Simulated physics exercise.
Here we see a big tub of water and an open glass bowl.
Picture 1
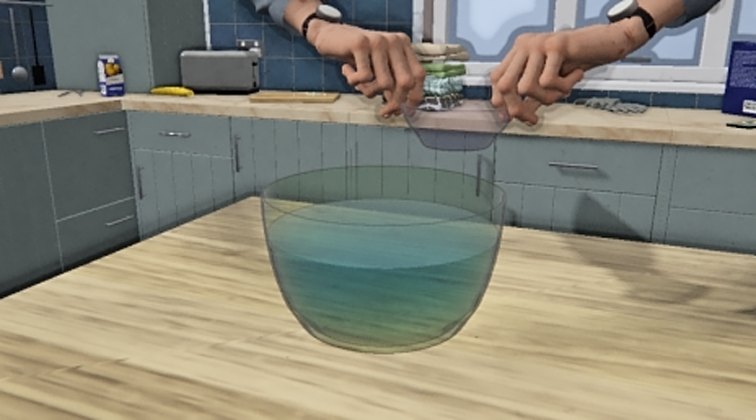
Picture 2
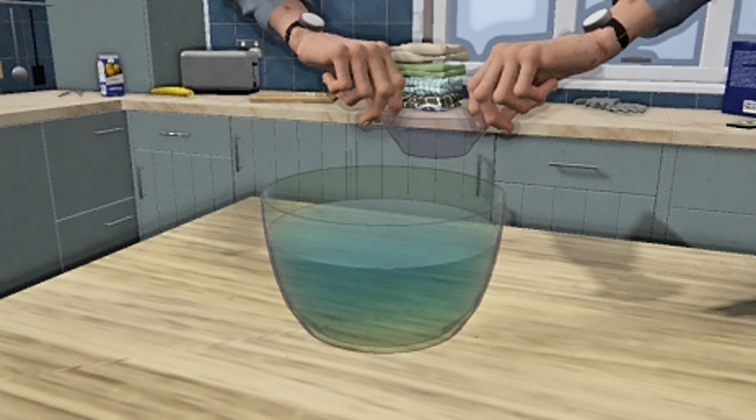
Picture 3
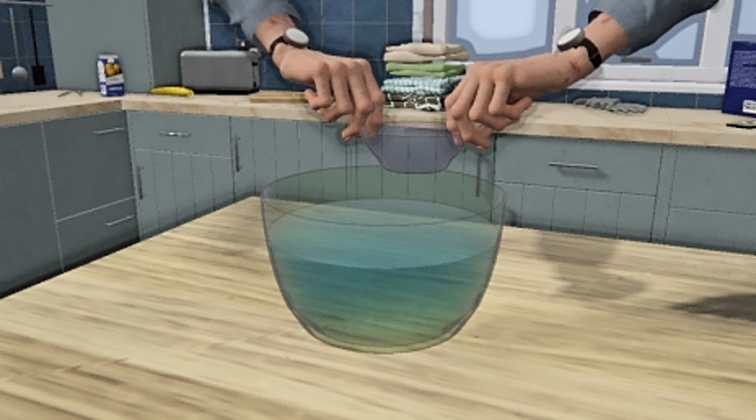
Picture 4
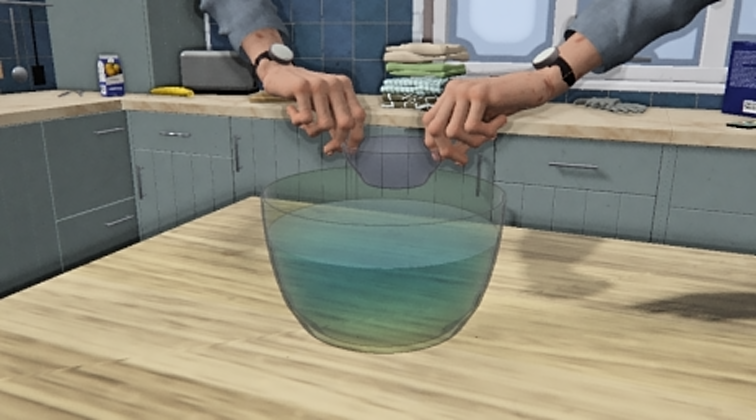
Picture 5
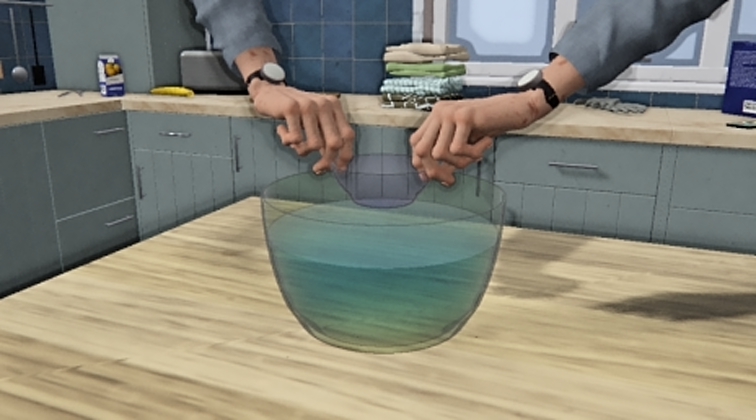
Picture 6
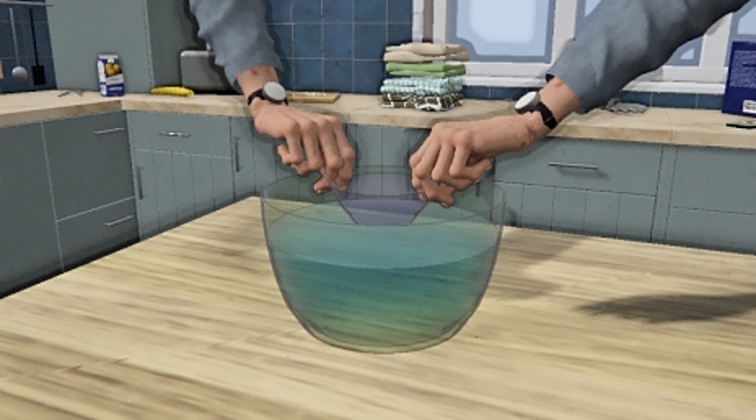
In the video, two hands hold an open, empty glass bowl above a big clear tub of bluish water on a wooden surface in a kitchen, then steadily lower it until it is just over the water.
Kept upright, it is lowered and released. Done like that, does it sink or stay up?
It stays up.
Soon after, the bowl dips into the water.
Later, it bobs and steadies.
In the end, the bowl floats with about half of its side showing.
